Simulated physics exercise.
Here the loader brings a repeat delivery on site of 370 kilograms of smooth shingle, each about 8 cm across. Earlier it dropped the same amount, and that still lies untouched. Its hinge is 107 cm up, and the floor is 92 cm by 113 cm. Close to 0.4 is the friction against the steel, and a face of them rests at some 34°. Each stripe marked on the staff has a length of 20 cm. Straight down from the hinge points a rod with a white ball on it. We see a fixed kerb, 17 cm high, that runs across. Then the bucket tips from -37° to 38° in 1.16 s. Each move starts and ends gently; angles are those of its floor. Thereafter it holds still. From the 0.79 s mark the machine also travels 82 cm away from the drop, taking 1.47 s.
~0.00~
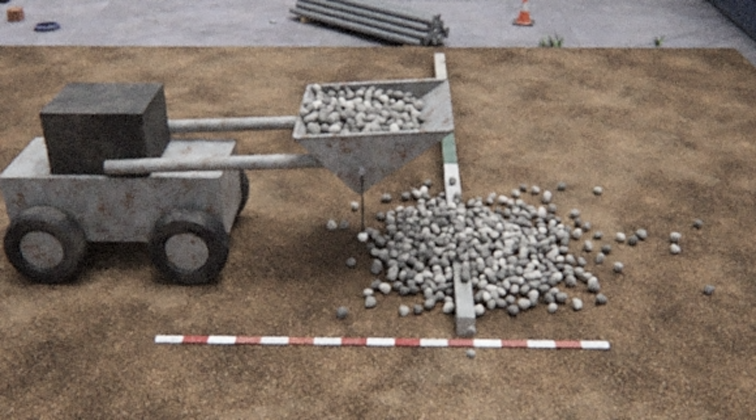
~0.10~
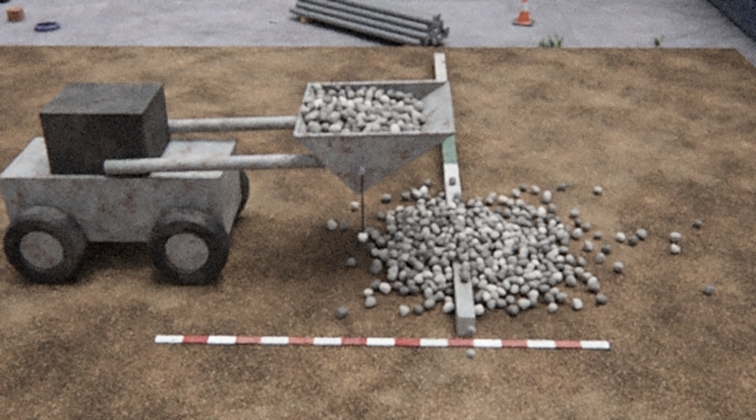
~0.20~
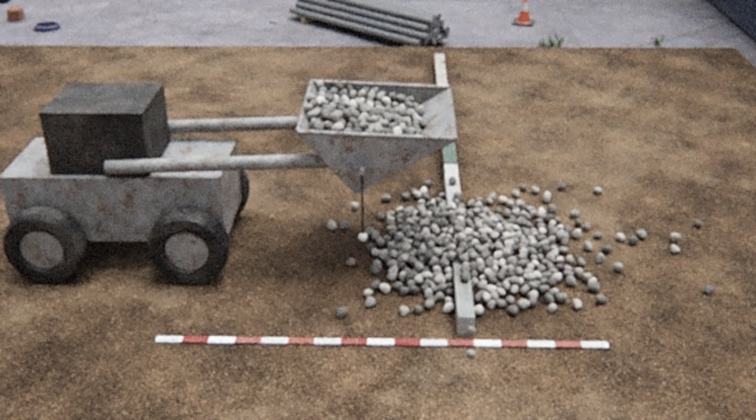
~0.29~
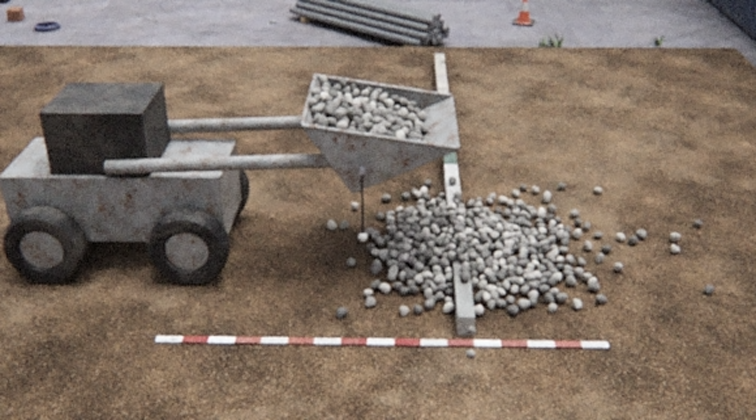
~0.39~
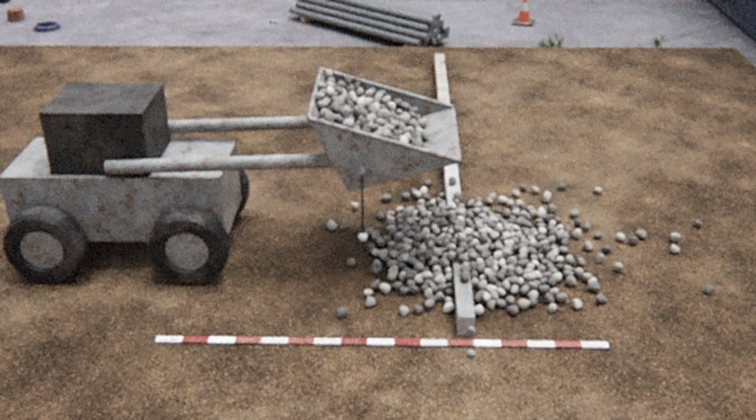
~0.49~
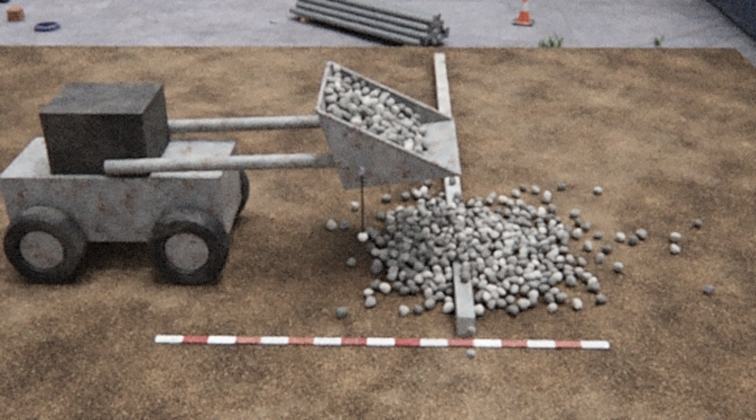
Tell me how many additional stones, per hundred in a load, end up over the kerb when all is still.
Some 24 in every hundred.
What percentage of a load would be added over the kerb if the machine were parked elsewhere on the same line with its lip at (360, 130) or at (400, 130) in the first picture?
Case one about 0 %, case two about 0 %.
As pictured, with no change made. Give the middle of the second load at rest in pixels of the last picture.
(424, 238).
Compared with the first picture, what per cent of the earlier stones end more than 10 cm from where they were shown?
About 15 per cent.
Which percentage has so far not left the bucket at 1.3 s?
That works out to about 40 %.
After 0.9 s the floor is at 26°; in per cent of one load, 100 in the bucket, 50 on this side of the kerb, 50 over the kerb; the foremost stones are at (655, 236).
After 1.3 s the floor is at 38°; in per cent of one load, 40 in the bucket, 106 on this side of the kerb, 54 over the kerb; the foremost stones are at (655, 236).
After 2.7 s the floor is at 38°; in per cent of one load, 0 in the bucket, 126 on this side of the kerb, 74 over the kerb; the foremost stones are at (655, 236).
After 5.3 s the floor is at 38°; in per cent of one load, 0 in the bucket, 126 on this side of the kerb, 74 over the kerb; the foremost stones are at (655, 236). Net gain over the kerb, 24.
